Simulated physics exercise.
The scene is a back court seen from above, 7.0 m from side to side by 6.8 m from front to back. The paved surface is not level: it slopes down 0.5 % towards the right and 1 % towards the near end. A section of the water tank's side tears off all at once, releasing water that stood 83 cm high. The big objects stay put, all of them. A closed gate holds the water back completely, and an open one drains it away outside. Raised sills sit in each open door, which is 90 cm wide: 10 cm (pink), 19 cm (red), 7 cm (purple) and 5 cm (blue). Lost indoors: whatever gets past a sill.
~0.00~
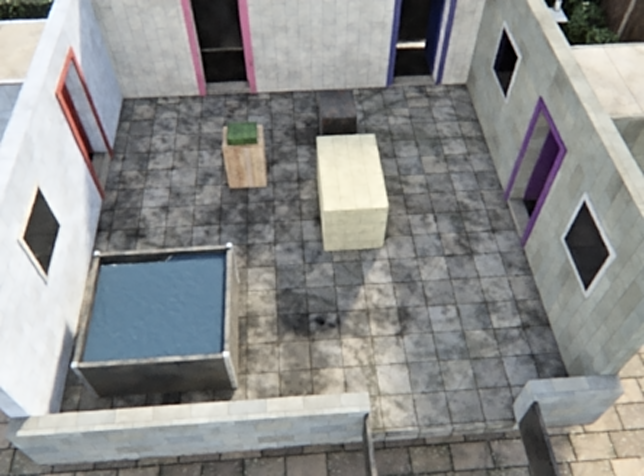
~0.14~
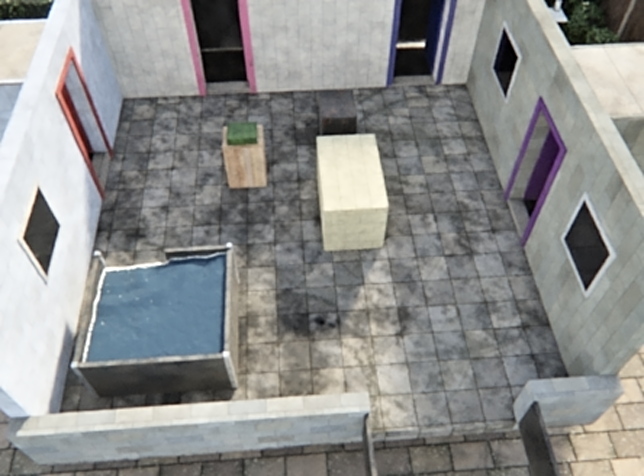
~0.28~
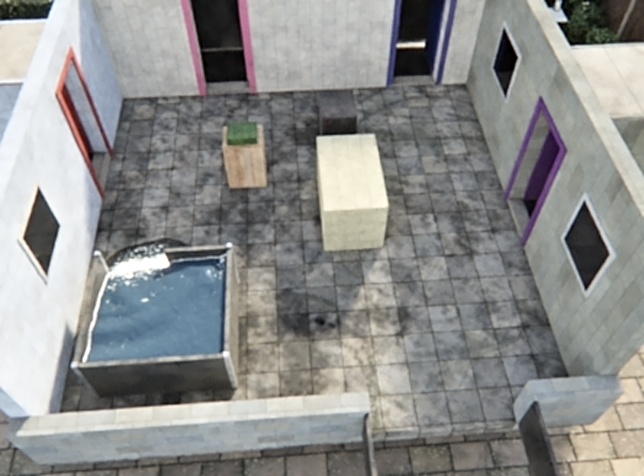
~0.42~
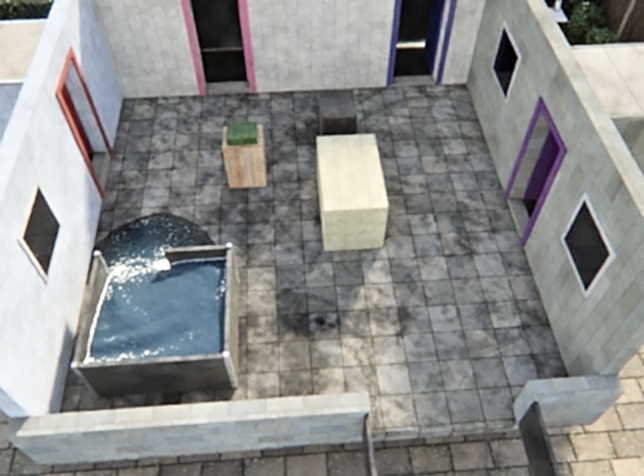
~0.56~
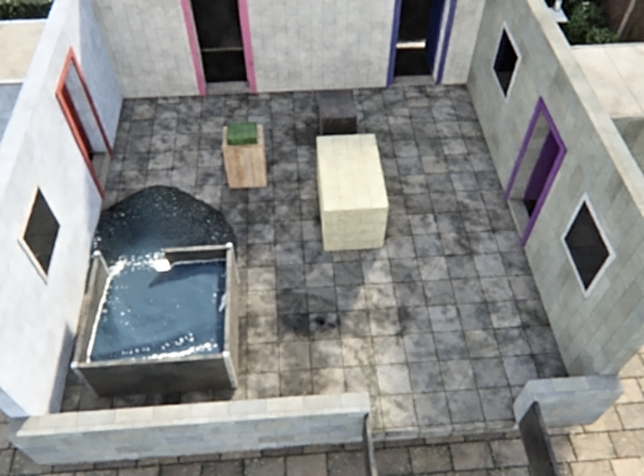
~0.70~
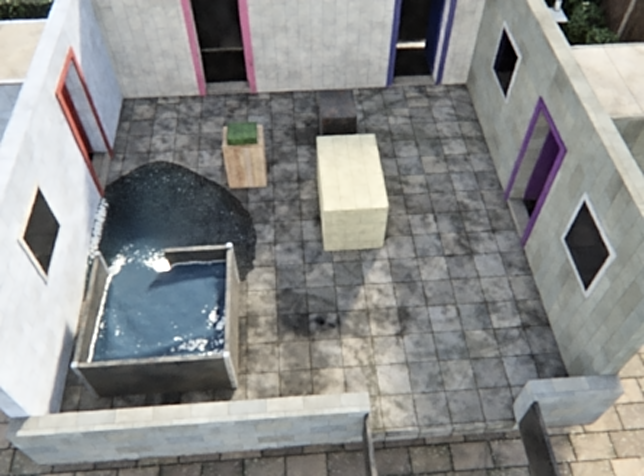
Water in the square tank at the left of a walled, paved court lies still, then dips and churns along the tank's far side. It pours out there onto the paving, and a dark, rounded sheet spreads steadily away from the tank along the left wall, widening towards the small green-topped box.
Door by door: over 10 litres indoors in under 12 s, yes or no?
Pink door: Yes, red door: No, purple door: No, blue door: Yes.
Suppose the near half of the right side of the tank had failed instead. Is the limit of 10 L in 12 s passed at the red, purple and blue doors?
So red stays lower, purple tops it, blue tops it.
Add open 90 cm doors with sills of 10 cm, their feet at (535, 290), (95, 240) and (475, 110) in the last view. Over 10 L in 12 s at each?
In turn: Under, past it, over.
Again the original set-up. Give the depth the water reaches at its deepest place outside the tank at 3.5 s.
About 24 cm at most.
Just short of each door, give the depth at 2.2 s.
In centimetres - pink: 21, red: 14, purple: 0, blue: 0.
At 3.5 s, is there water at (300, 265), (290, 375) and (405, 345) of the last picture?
Respectively: Got hit, was missed, was missed.
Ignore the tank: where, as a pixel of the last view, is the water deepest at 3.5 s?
At about (166, 125).
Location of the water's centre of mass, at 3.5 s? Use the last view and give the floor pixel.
Centre: Approx. (192, 206) px.
After 1.4 s water covers 25 % of the floor and is deepest (40 cm) near (145, 282); pink door not reached, red door 18 cm at the sill, 0 L in, purple door not reached, blue door not reached.
After 2.2 s water covers 30 % of the floor and is deepest (41 cm) near (160, 101); pink door 21 cm at the sill, 16 L in, red door 14 cm at the sill, 0 L in, purple door not reached, blue door not reached.
After 3.5 s water covers 40 % of the floor and is deepest (24 cm) near (166, 125); pink door 17 cm at the sill, 83 L in, red door 10 cm at the sill, 0 L in, purple door not reached, blue door not reached.
After 7.0 s water covers 75 % of the floor and is deepest (16 cm) near (467, 99); pink door 10 cm at the sill, 115 L in, red door 10 cm at the sill, 0 L in, purple door 5 cm at the sill, 0 L in, blue door 9 cm at the sill, 5 L in.
After 12.0 s water covers 95 % of the floor and is deepest (11 cm) near (566, 388); pink door 3 cm at the sill, 115 L in, red door 4 cm at the sill, 0 L in, purple door 5 cm at the sill, 0 L in, blue door 6 cm at the sill, 33 L in.
